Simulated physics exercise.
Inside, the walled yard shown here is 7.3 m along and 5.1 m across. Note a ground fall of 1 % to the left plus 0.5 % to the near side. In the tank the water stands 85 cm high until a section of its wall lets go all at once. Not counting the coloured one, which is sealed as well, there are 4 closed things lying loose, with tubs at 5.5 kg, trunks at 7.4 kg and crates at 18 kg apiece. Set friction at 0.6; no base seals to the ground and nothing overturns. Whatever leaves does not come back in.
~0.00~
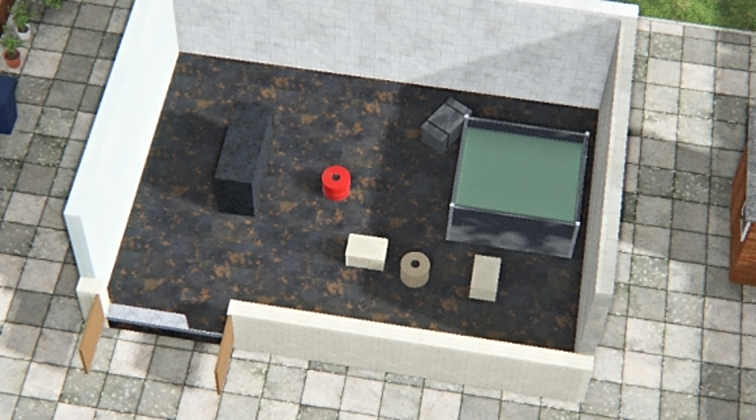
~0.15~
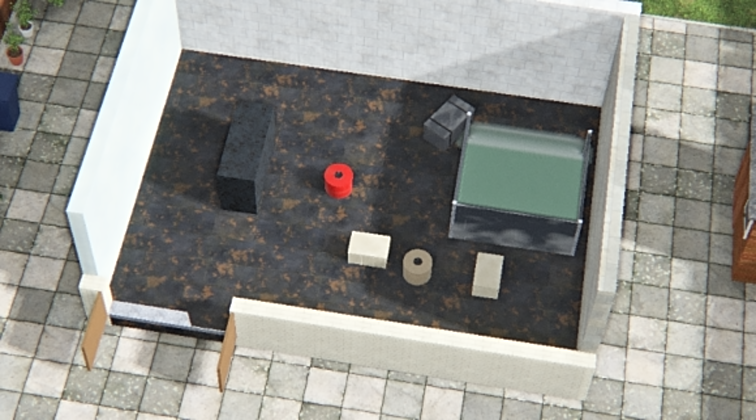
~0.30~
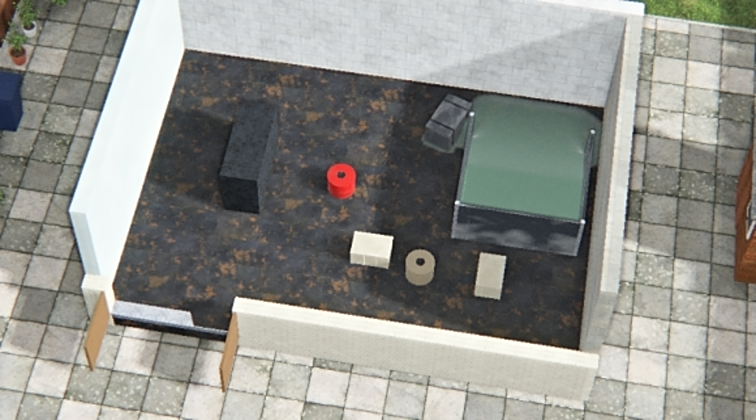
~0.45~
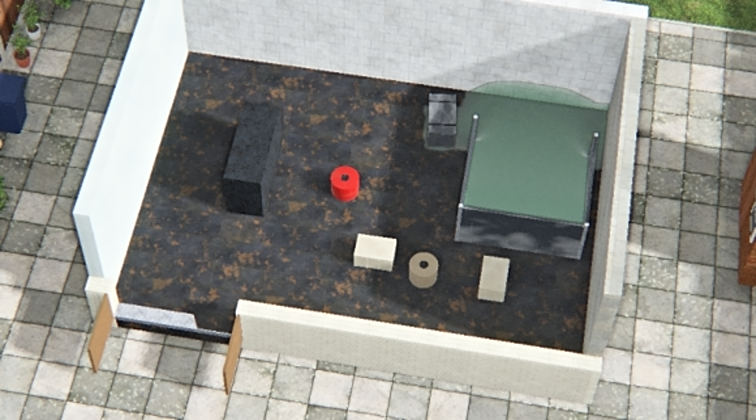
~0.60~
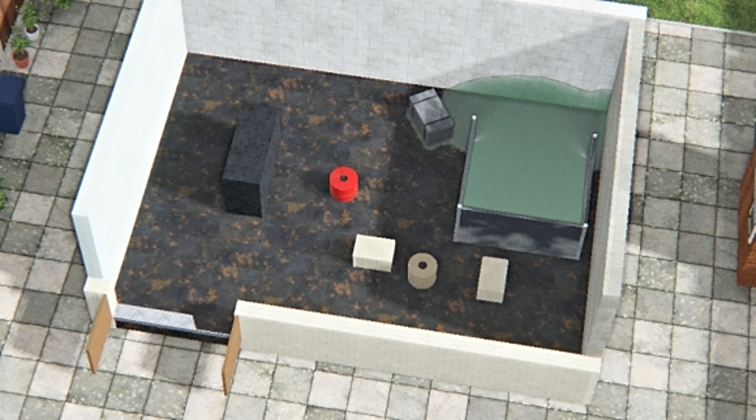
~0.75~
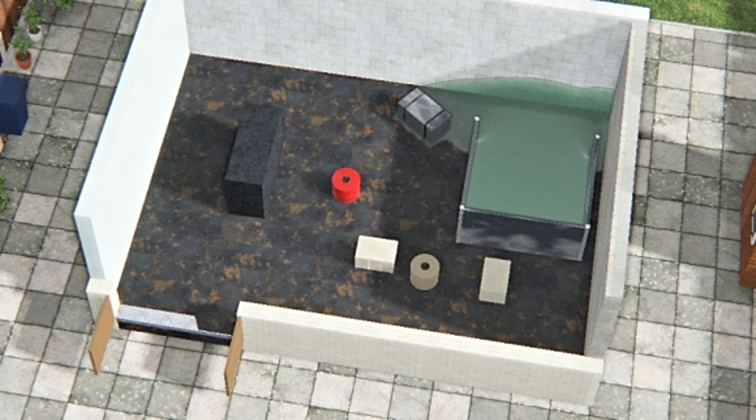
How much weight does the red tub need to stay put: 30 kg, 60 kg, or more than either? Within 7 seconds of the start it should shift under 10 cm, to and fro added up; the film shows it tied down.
The lighter one stays in range.
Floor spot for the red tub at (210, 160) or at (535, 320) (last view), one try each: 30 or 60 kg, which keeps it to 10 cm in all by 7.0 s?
Taking the two tries in order, even the light one works and even the light one works.
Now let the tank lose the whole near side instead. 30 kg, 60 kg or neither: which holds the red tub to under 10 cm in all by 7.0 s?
In that case the lighter mass suffices.
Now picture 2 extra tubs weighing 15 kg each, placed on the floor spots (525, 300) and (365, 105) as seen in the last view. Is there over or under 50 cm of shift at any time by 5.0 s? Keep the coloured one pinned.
Going through them in that order, the answers are not too far and too far.
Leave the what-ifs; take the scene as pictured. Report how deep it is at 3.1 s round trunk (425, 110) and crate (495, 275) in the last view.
Some 2 cm at the first, some 0 cm at the second.
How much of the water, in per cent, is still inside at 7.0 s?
Remaining: Approx. 88 per cent.
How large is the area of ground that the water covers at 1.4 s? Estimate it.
Near 9.0 m2 in all.
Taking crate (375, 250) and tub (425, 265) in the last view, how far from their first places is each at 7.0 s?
0 cm and 0 cm.
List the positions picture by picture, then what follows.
The red tub at (336, 178), on the bottom; 3.2 m2 under water; 0 of 5 have shifted, in the first frame.
The red tub at (339, 175) rests on the ground; water covers 4.4 m2; 0 of 5 have shifted, in the second frame.
The red tub at (342, 175), on the bottom; water covers 5.9 m2; 1 of 5 have shifted, in the third frame.
The red tub at (345, 178) rests on the ground; 6.4 m2 under water; 1 of 5 have shifted, in the fourth frame.
The red tub at (344, 179), on the bottom; 6.6 m2 under water; 1 of 5 have shifted, in the fifth frame.
The red tub at (346, 180) rests on the ground; 6.8 m2 under water; 1 of 5 have shifted, in the sixth frame.
After 1.4 s the red tub would be 0 cm from its start with 30 kg and 0 cm from its start with 60 kg; 0 cm of water round it then.
After 3.1 s the red tub would be 0 cm from its start with 30 kg and 0 cm from its start with 60 kg; 5 cm of water round it then.
After 4.9 s the red tub would be 0 cm from its start with 30 kg and 0 cm from its start with 60 kg; 3 cm of water round it then.
After 7.0 s the red tub would be 0 cm from its start with 30 kg and 0 cm from its start with 60 kg; 4 cm of water round it then.
